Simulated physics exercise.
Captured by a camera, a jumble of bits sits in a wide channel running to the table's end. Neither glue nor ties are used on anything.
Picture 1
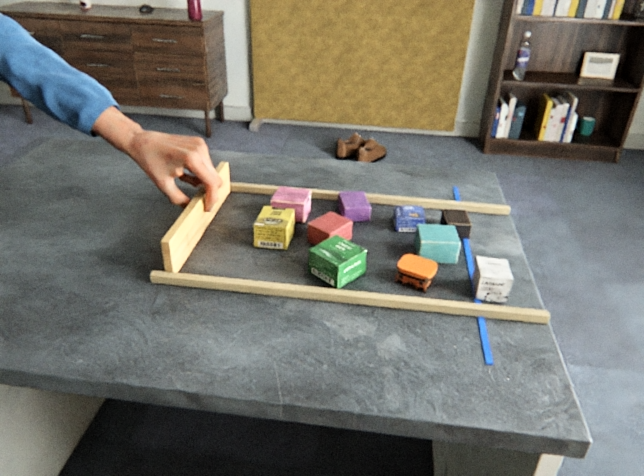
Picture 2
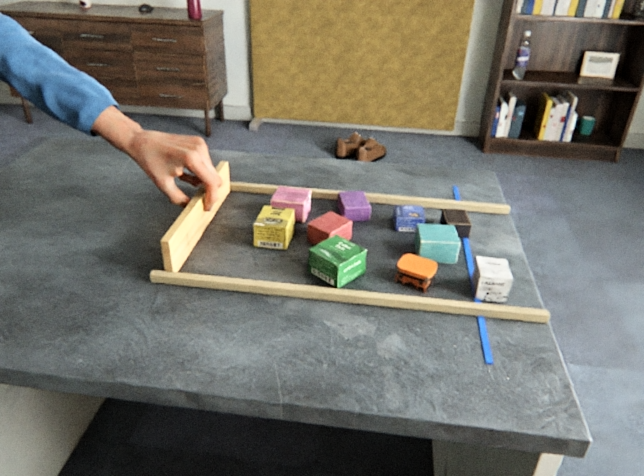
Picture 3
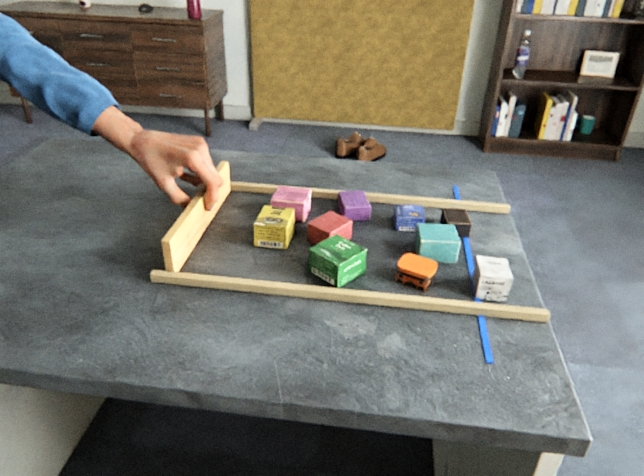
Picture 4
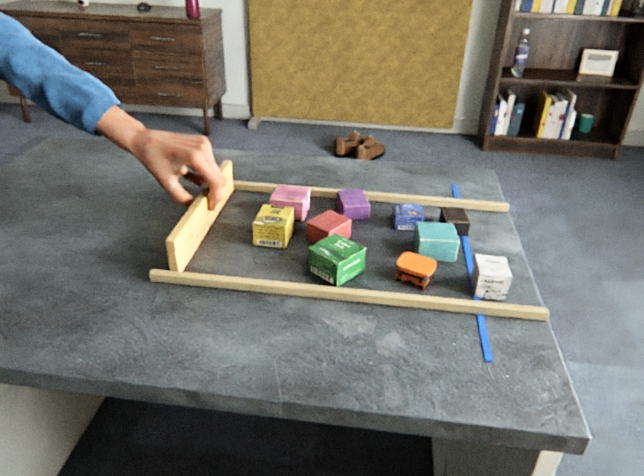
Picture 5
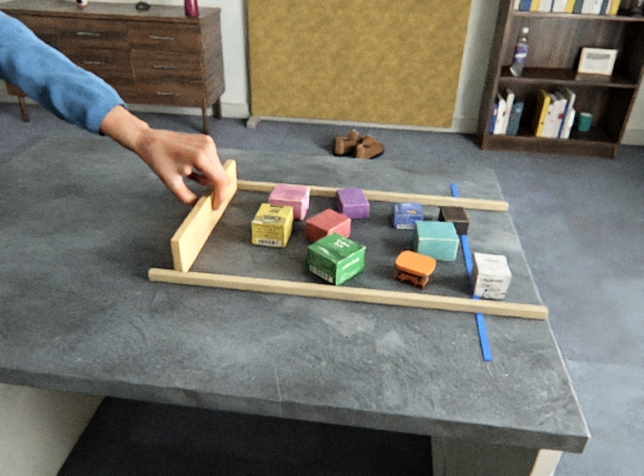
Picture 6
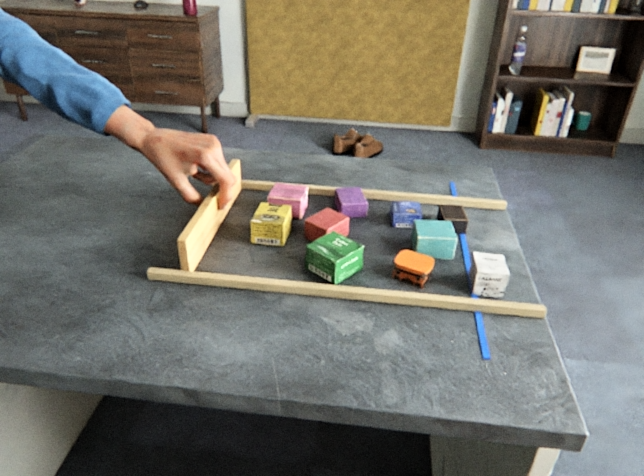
A hand sliding a wooden board slightly right between two rails on a grey table, the colourful boxes ahead staying still.
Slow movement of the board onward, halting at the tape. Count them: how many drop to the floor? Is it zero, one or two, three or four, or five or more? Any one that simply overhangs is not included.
The way I see it, three or four of them end up off the end.
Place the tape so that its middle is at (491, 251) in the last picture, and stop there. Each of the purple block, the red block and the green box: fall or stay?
Purple block goes off, red block goes off, green box stays put.
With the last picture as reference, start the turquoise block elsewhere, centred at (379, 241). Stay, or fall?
From that start, the object then does not stay.
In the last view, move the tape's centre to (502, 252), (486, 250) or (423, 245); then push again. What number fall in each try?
The counts would be 7, 7 and 1.
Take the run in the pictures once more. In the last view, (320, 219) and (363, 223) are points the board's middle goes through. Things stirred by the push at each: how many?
Tally: 5; 9.
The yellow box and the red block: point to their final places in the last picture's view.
The yellow box at (485, 241), the red block at (515, 239).
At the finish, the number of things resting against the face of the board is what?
It is in contact with 3.
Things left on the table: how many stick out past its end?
That'd be 3.
Soon after, none off yet; white box at rest near (488, 274); black block at rest near (452, 219); turquoise block at rest near (433, 239).
Then, none off yet; white box at rest near (488, 274); black block moved a little near (467, 220); turquoise block moving near (444, 241).
Further on, none off yet; white box moved about its own width near (532, 279); black block tipped well over near (532, 251); turquoise block moved well along near (515, 246).
At rest, the number that fall off is three or four; fallen, blue box, turquoise block, black block and white box.
